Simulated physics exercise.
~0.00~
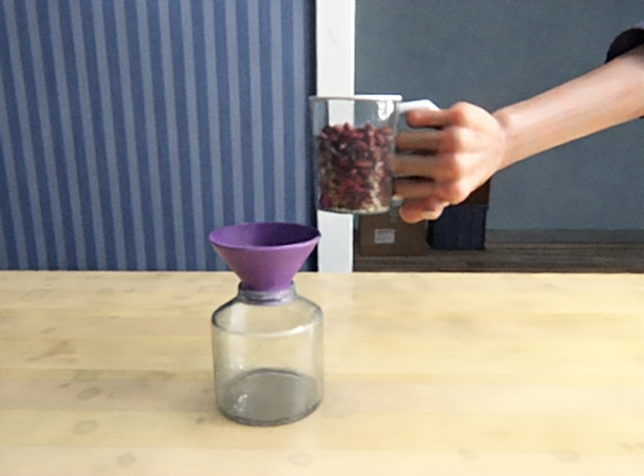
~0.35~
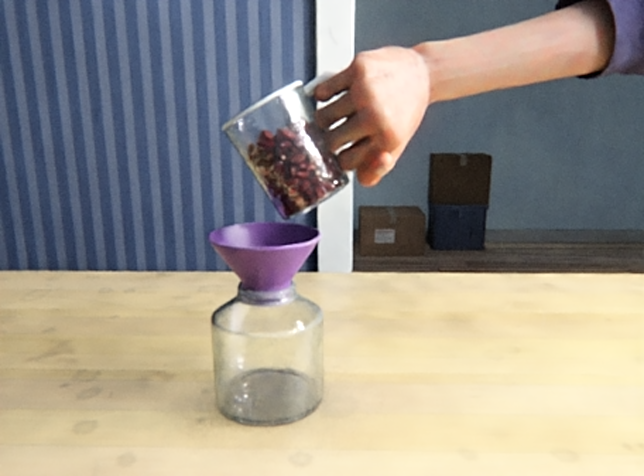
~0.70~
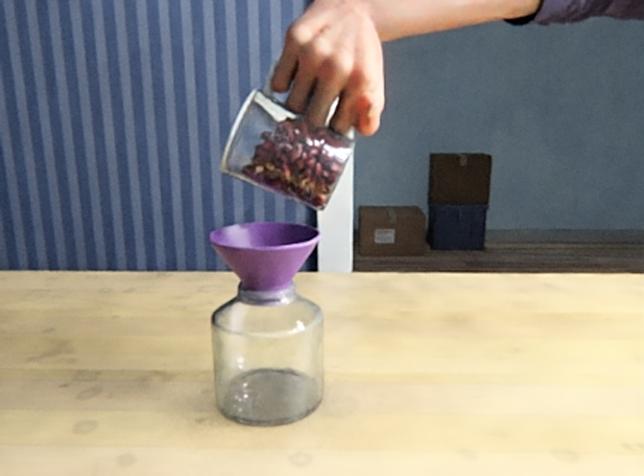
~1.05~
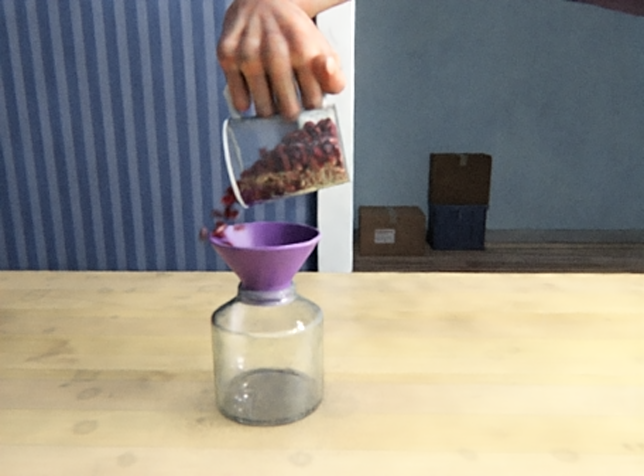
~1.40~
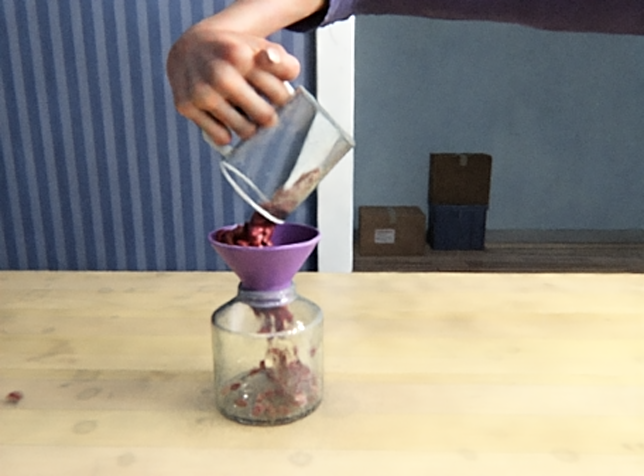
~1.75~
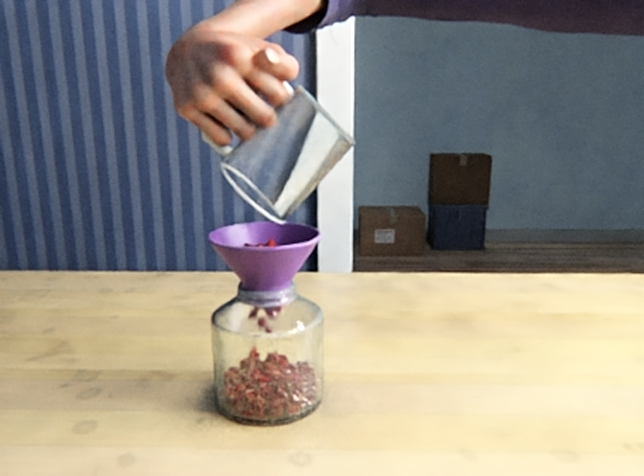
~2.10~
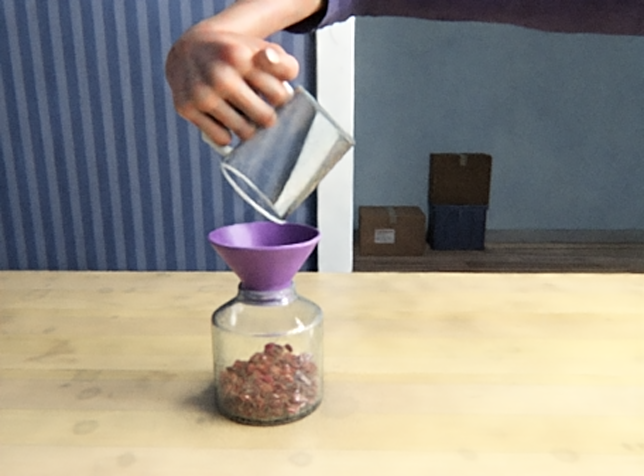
The clip opens on a hand holding a clear glass cup of small dark red pieces upright, above and to the right of a purple funnel set in an empty glass jar on a pale wooden table. The hand carries the cup left and tips it over the funnel. The first pieces tumble out near the funnel's left rim, then the rest pour in as the cup tilts further. They drop through the spout and pile up in the jar. At the end the hand holds the emptied cup still, tipped steeply above the cleared funnel, with the heap resting in the jar.
